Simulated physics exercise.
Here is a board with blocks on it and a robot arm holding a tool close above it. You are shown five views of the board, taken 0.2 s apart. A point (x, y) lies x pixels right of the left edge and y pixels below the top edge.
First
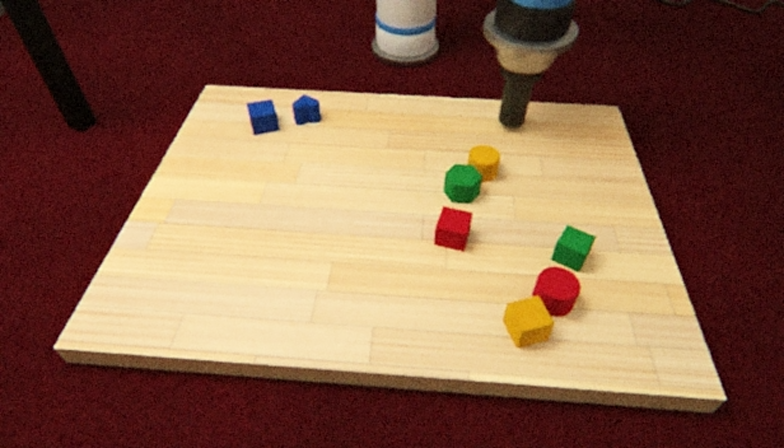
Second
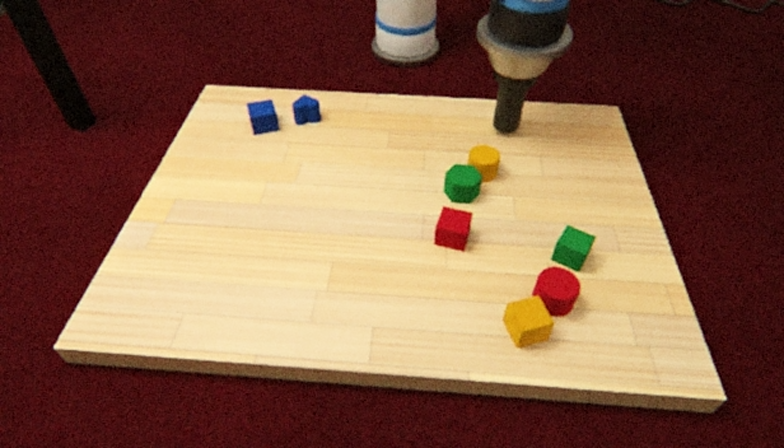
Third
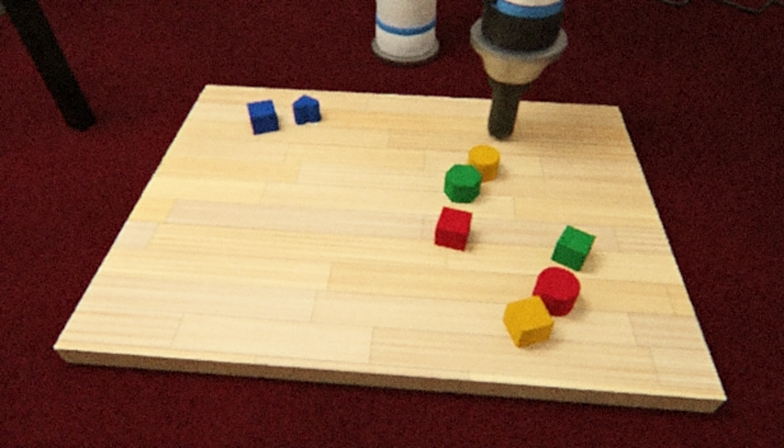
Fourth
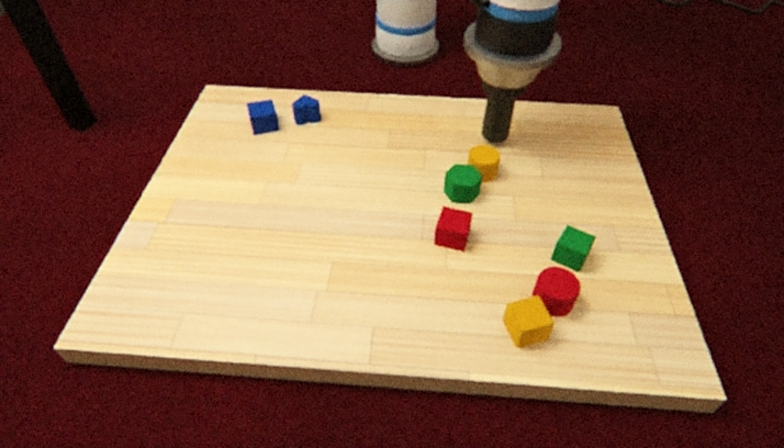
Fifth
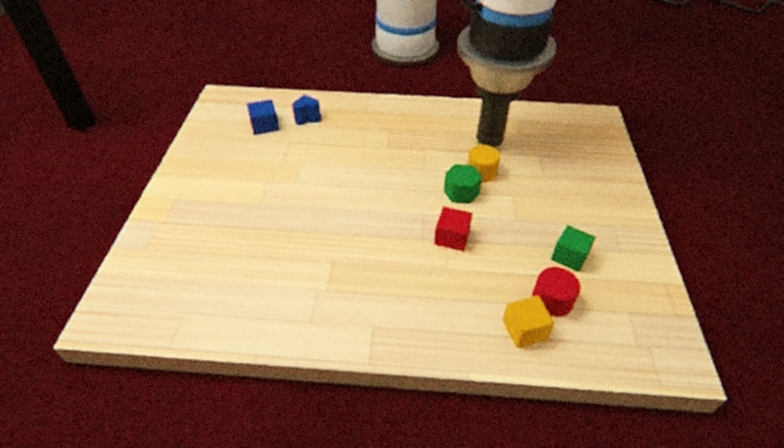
A robot arm moved its dark tool slightly left and toward the viewer over a wooden board, nearing the round yellow block, while the scattered red, green, blue and yellow blocks stayed still.
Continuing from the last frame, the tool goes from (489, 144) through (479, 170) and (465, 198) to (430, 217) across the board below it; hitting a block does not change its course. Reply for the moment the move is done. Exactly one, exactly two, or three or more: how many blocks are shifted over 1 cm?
The push will move three blocks or more.
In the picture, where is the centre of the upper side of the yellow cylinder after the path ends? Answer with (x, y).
It sits at (489, 201).
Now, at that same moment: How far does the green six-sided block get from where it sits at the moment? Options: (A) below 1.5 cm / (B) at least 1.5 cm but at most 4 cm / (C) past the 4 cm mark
My pick is C.
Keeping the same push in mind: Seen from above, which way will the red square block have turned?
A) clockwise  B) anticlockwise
It's B.
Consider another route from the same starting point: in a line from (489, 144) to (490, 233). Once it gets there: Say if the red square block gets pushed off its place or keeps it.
Moved off its spot.
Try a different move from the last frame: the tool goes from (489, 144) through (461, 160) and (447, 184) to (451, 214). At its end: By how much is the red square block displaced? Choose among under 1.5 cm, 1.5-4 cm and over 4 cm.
I'd go with under 1.5 cm for this block.
On the path given first. One third of the way, tool at (480, 165); green six-sided block at (458, 185), turned 40° clockwise; yellow cylinder at (484, 172).
Two thirds of the way, tool at (465, 194); red square block at (453, 223), turned 15° anticlockwise; green six-sided block at (448, 198), turned 90° clockwise; yellow cylinder at (488, 199).
At the end, tool at (431, 212); red square block at (448, 235), turned 55° anticlockwise; green six-sided block at (415, 220), turned 75° clockwise; yellow cylinder at (489, 201).
